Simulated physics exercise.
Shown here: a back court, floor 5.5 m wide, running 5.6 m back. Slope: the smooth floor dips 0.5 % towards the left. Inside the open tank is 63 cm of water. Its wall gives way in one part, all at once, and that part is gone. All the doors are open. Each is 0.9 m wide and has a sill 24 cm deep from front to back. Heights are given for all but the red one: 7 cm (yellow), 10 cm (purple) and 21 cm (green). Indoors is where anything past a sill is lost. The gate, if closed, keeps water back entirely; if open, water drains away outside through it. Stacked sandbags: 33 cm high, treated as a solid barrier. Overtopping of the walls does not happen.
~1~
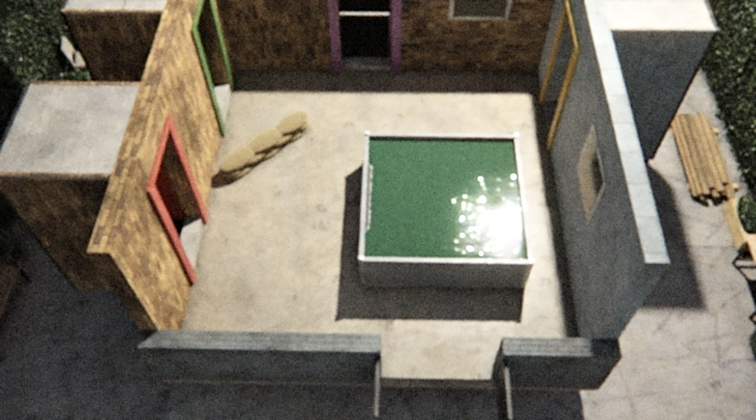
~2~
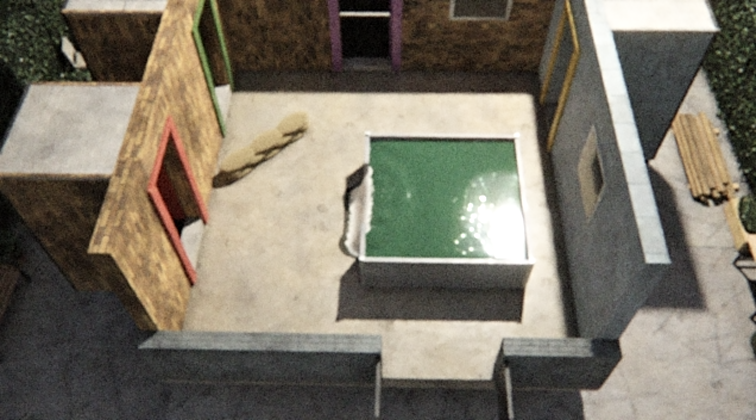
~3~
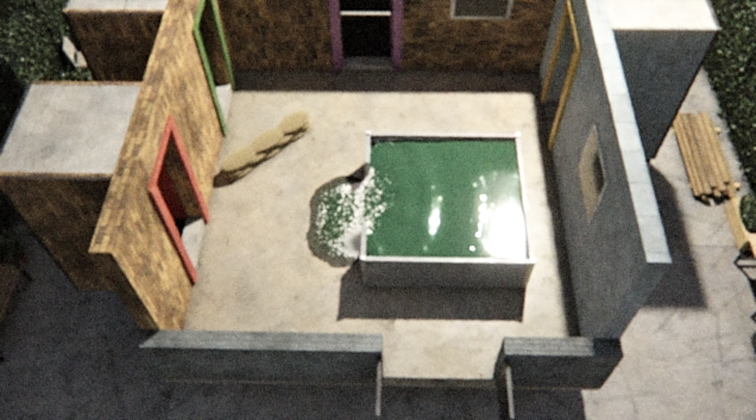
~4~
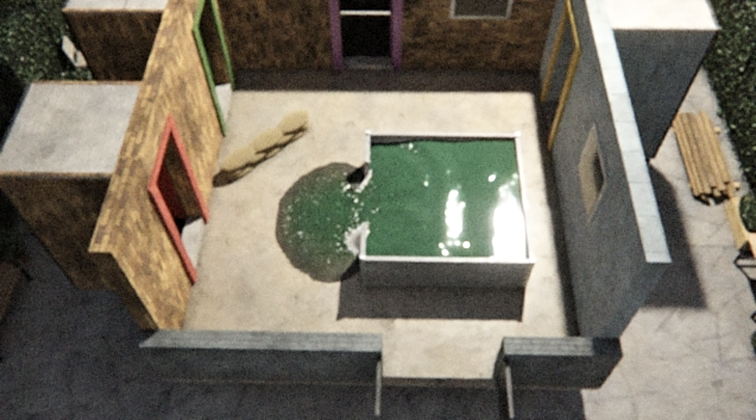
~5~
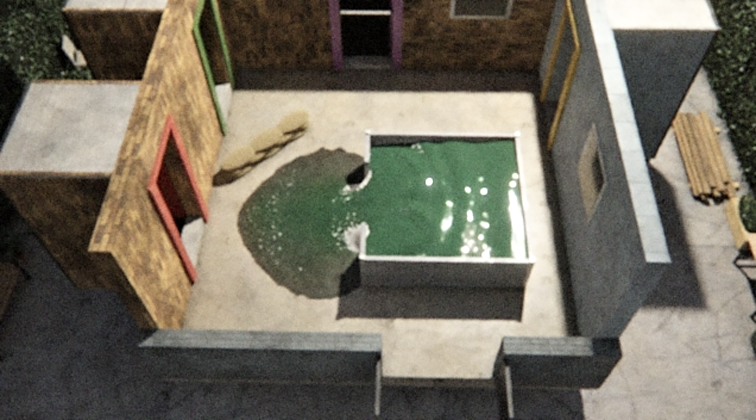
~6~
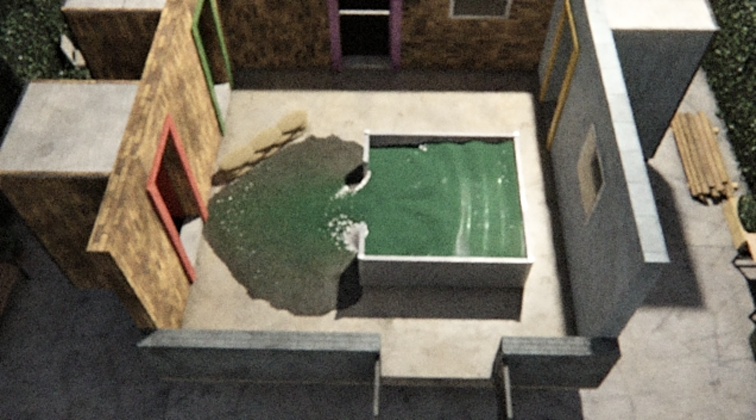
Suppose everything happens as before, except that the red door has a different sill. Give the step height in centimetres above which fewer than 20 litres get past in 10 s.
29 cm.
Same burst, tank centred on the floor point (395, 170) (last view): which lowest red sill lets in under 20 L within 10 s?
Near 26 cm.
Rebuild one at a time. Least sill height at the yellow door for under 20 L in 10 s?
Yellow door - some 9.0 centimetres.
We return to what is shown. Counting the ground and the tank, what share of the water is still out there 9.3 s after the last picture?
What remains is some 86 per cent of the water.
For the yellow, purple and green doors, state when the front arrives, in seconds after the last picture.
Yellow = 5.0 s, purple = 2.2 s, green = 0.8 s.
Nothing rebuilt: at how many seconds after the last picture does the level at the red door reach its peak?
1.4 s.
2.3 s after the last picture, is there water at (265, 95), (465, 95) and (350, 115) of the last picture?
One by one: Drenched, clear, drenched.
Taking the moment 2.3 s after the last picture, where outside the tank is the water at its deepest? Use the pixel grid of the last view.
(177, 355).
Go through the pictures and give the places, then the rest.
The first picture shows the open tank at (443, 197) is whole and still, 63 cm deep; the red door at (182, 211) is dry.
In the second picture, the gap is at (368, 211), the front 0.3 m out at (347, 250); the back of the open tank holds 63 cm.
In the third picture, the gap is at (368, 212), the front 0.8 m out at (313, 239); the back of the open tank holds 63 cm.
In the fourth picture, water pours out at (368, 212) and has run 1.3 m, to (282, 234); about 8 cm deep outside, 63 cm at the back.
In the fifth picture, the front is at (244, 227), 1.9 m from the gap at (368, 212); 3.4 m2 of floor is wet, 63 cm left at the back.
In the sixth picture, the front is at (204, 226), 2.5 m from the gap at (367, 210); 5.1 m2 of floor is wet, 60 cm left at the back; 0.3 m in a straight line remain to the red door at (182, 209).
Then, 0.7 s after the last picture water covers 25 % of the floor, deepest (40 cm) near (210, 195); 32 cm at the red door, 18 litres in over its 20 cm sill.
Then, 2.3 s after the last picture water covers 55 % of the floor, deepest (40 cm) near (177, 355); 29 cm at the red door, 101 litres in over its 20 cm sill.
Then, 9.3 s after the last picture water covers 95 % of the floor, deepest (14 cm) near (383, 98); 13 cm at the red door, 131 litres in over its 20 cm sill.
At the red door as built, the water peaked near 35 cm, 1.3 s after the last picture.
With a sill of 24 cm, 65 litres would have come in within the 10 s; with 32 cm, 6 litres. So under 20 litres takes about 29 cm.
